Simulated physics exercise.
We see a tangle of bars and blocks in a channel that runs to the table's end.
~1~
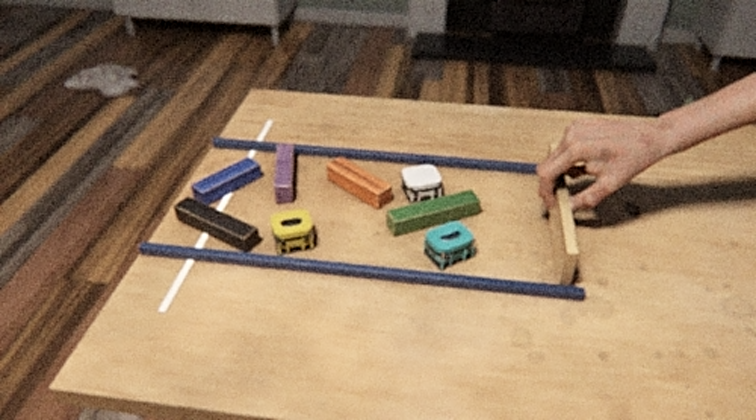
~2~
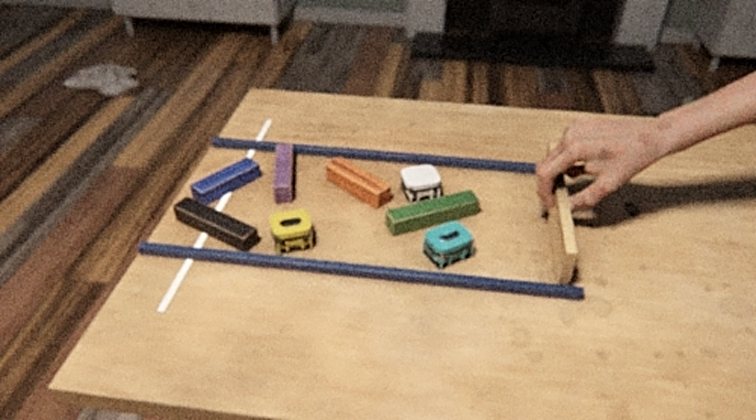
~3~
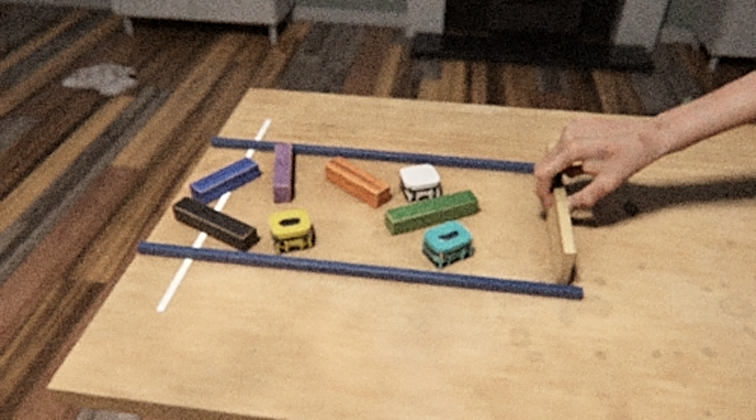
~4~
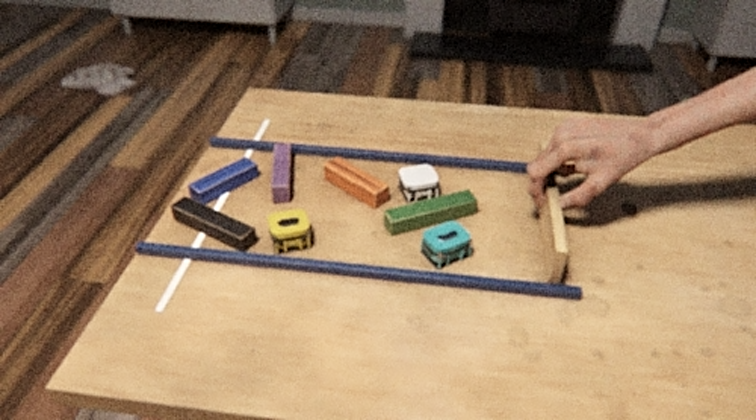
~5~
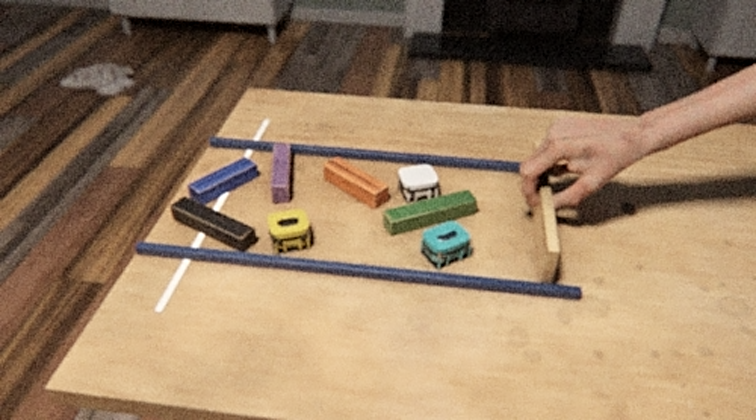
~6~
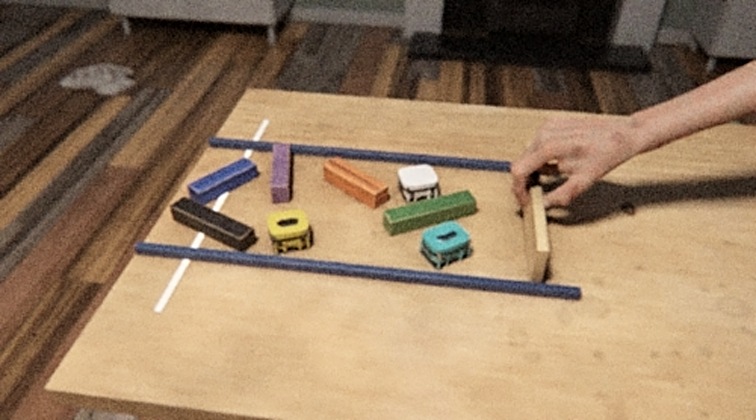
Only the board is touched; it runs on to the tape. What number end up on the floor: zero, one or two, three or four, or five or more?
The number that fall off is three or four.
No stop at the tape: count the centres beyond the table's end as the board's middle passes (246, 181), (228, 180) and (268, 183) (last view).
It would be 2, 4 and 1.
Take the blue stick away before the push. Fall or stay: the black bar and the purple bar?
The black bar tumbles off, the purple bar drops off.
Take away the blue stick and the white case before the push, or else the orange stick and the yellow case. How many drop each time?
2 in the first case, 2 in the second.
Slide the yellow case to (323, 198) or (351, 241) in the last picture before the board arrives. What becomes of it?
The yellow case goes over; holds on.
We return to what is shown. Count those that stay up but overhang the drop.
It comes to 2.
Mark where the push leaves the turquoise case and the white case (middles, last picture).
About (178, 227), and the other about (222, 162).
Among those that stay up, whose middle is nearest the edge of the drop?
That is the orange stick.
Soon after, none off yet; blue stick at rest near (224, 181); black bar at rest near (212, 224); purple bar at rest near (281, 172).
After that, none off yet; blue stick at rest near (221, 181); black bar displaced a little near (174, 218); purple bar displaced a little near (261, 170).
In the end, the number that fall off is three or four; gone, yellow case, purple bar, black bar and blue stick.
